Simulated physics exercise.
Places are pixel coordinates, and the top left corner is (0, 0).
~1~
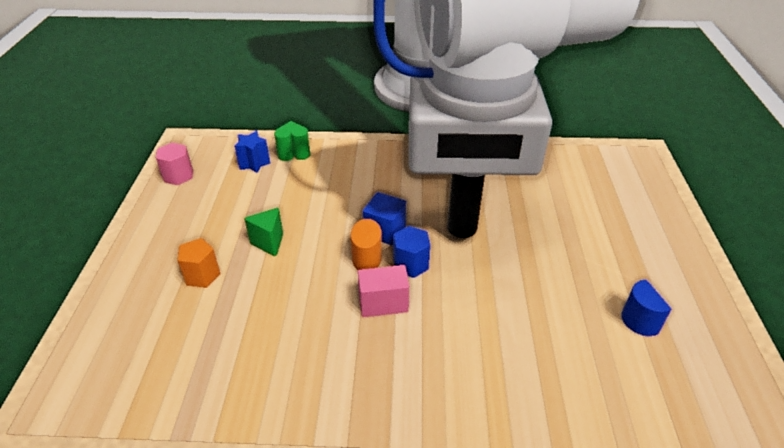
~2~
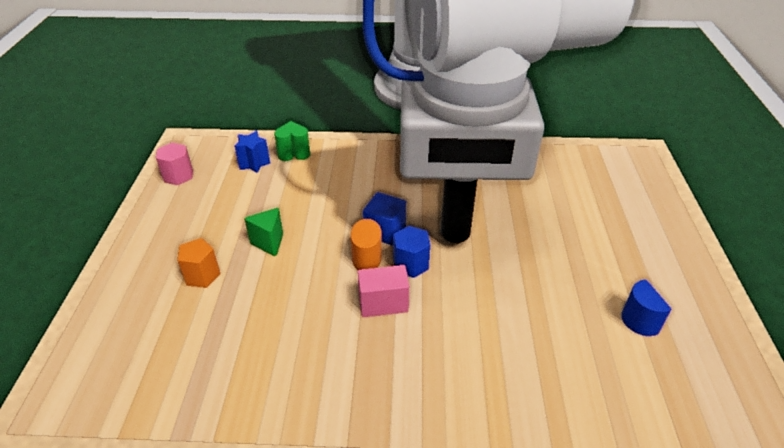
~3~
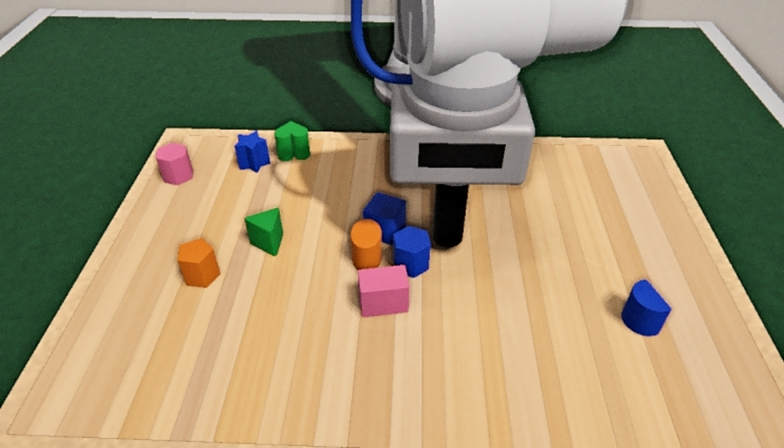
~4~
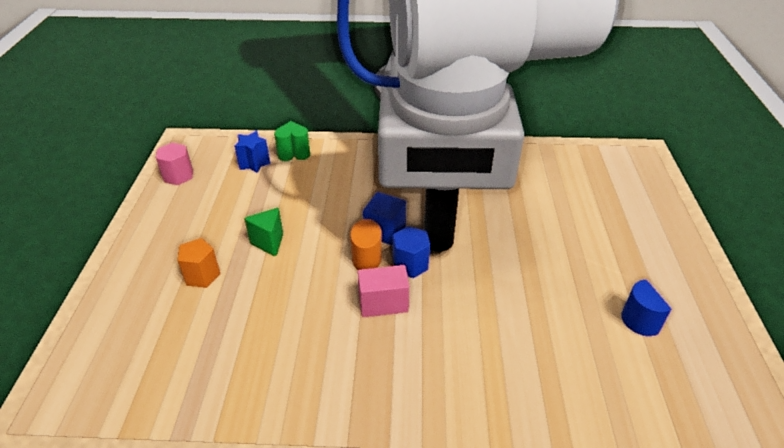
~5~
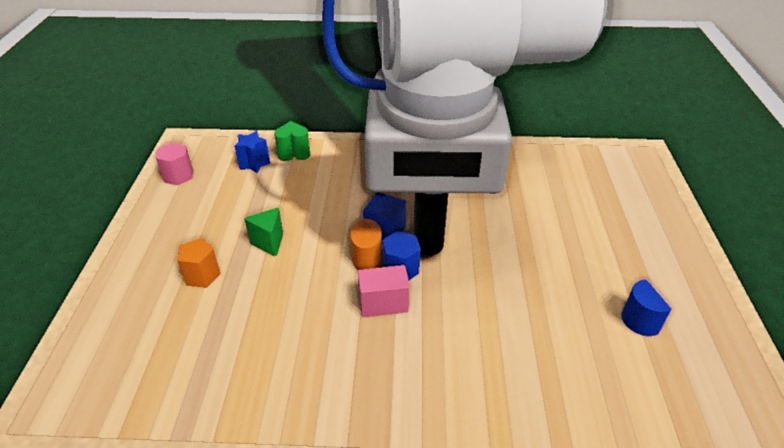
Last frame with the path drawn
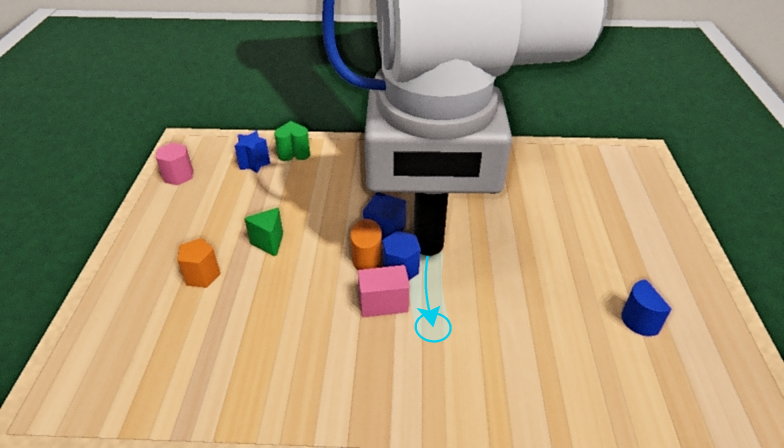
A grey robot arm with a black rod slides a short way left and slightly nearer over a striped wooden board on a green surface, seen from above the near edge by a still camera. Blue, orange and pink blocks cluster near the middle, with pink, blue, green and orange pieces leftward and one blue piece rightward. The rod reaches the cluster's blue hexagonal block and nudges it slightly left.
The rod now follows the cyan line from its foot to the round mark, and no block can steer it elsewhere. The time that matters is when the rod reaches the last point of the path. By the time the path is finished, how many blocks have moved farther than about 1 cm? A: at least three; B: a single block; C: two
I'll go with B - a single block.
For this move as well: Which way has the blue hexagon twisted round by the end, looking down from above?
Seen from overhead, it turns clockwise.
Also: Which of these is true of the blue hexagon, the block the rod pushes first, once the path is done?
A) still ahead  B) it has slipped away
Answer: B.
The line goes from (428, 254) over (426, 288) to (433, 327).
Halfway along, rod at (427, 281); blue hexagon at (390, 255), turned 50° clockwise.
At the end, rod at (434, 318); pink oblong unmoved; blue hexagon at (390, 255), turned 50° clockwise.
